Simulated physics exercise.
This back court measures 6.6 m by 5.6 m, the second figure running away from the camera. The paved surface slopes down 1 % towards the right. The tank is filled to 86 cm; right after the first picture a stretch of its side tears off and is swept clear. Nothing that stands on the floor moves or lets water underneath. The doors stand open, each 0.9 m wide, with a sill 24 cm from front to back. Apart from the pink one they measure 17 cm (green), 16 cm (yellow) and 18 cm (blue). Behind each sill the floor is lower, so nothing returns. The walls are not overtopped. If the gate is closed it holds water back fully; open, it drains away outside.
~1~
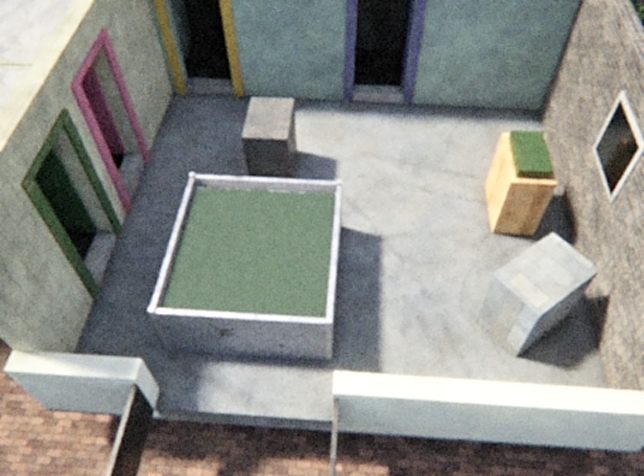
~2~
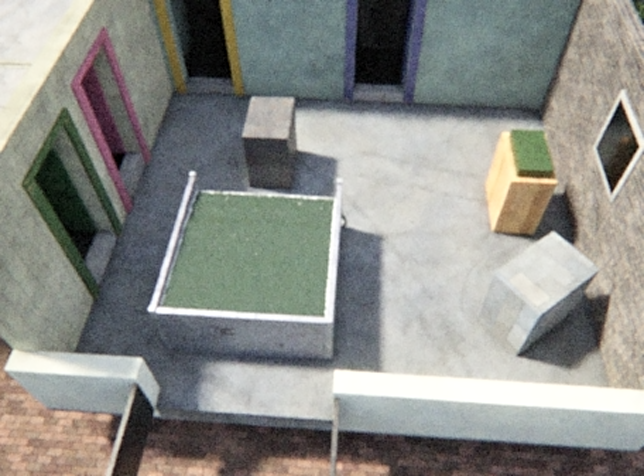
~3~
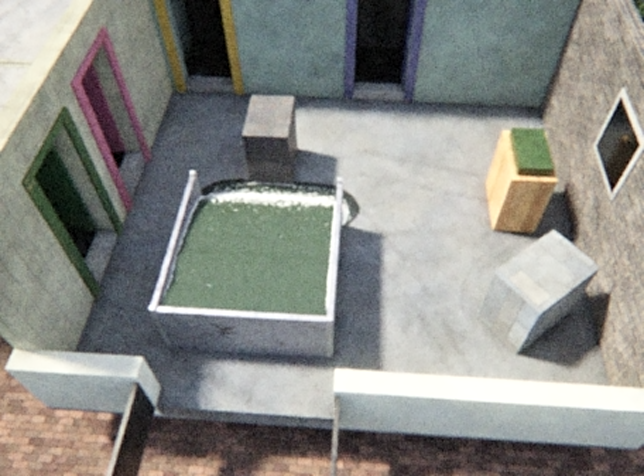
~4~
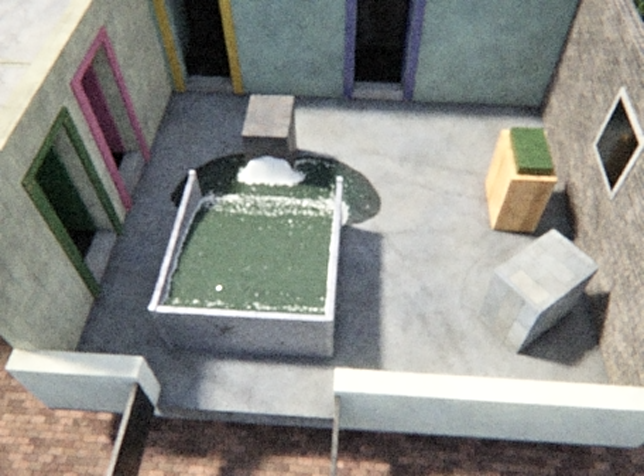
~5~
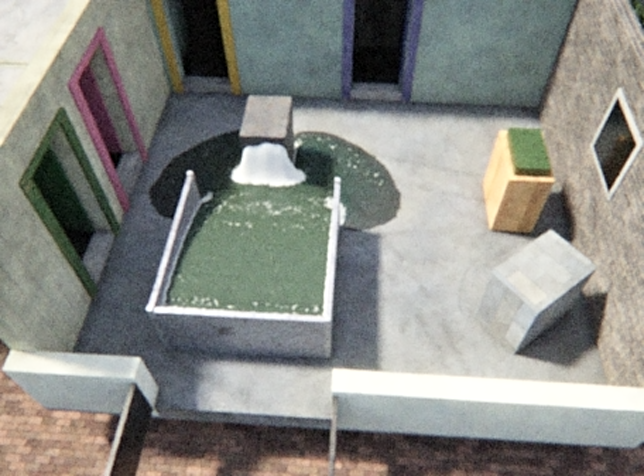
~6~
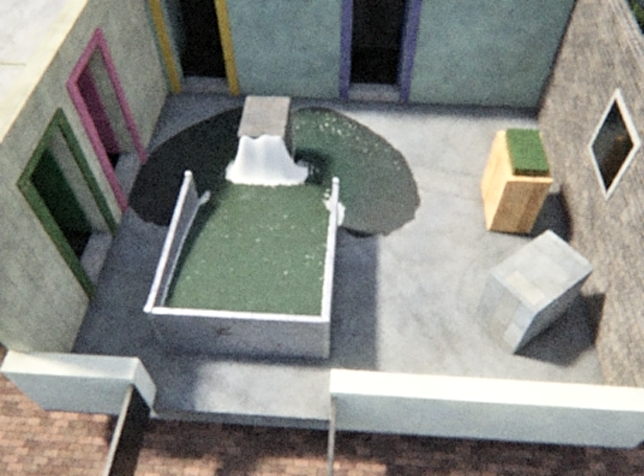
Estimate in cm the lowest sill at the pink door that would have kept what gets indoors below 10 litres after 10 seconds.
At least 25 cm or so.
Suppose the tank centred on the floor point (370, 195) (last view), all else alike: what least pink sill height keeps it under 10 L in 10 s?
About 10.0 cm.
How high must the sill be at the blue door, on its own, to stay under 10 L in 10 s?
Roughly 29 cm at blue.
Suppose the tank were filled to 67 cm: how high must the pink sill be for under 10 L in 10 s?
Some 18 cm.
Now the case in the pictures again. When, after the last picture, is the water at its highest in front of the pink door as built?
Around 1.4 s.
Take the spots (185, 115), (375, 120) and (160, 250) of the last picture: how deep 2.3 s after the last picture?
About 23, 10 and 1 cm.
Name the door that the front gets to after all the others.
The green one.
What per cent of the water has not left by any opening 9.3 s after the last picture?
Some 86 per cent remains.
Then, 0.7 s after the last picture water covers 40 % of the floor, deepest (57 cm) near (169, 91); 13 cm at the pink door, 0 litres in over its 25 cm sill.
Then, 2.3 s after the last picture water covers 60 % of the floor, deepest (38 cm) near (529, 108); 16 cm at the pink door, 8 litres in over its 25 cm sill.
Then, 9.3 s after the last picture water covers 100 % of the floor, deepest (16 cm) near (480, 409); 4 cm at the pink door, 8 litres in over its 25 cm sill.
At the pink door as built, the water peaked near 27 cm, 1.3 s after the last picture.
With a sill of 22.5 cm, 17 litres would have come in within the 10 s; with 31 cm, 1 litre. So under 10 litres takes about 25 cm.
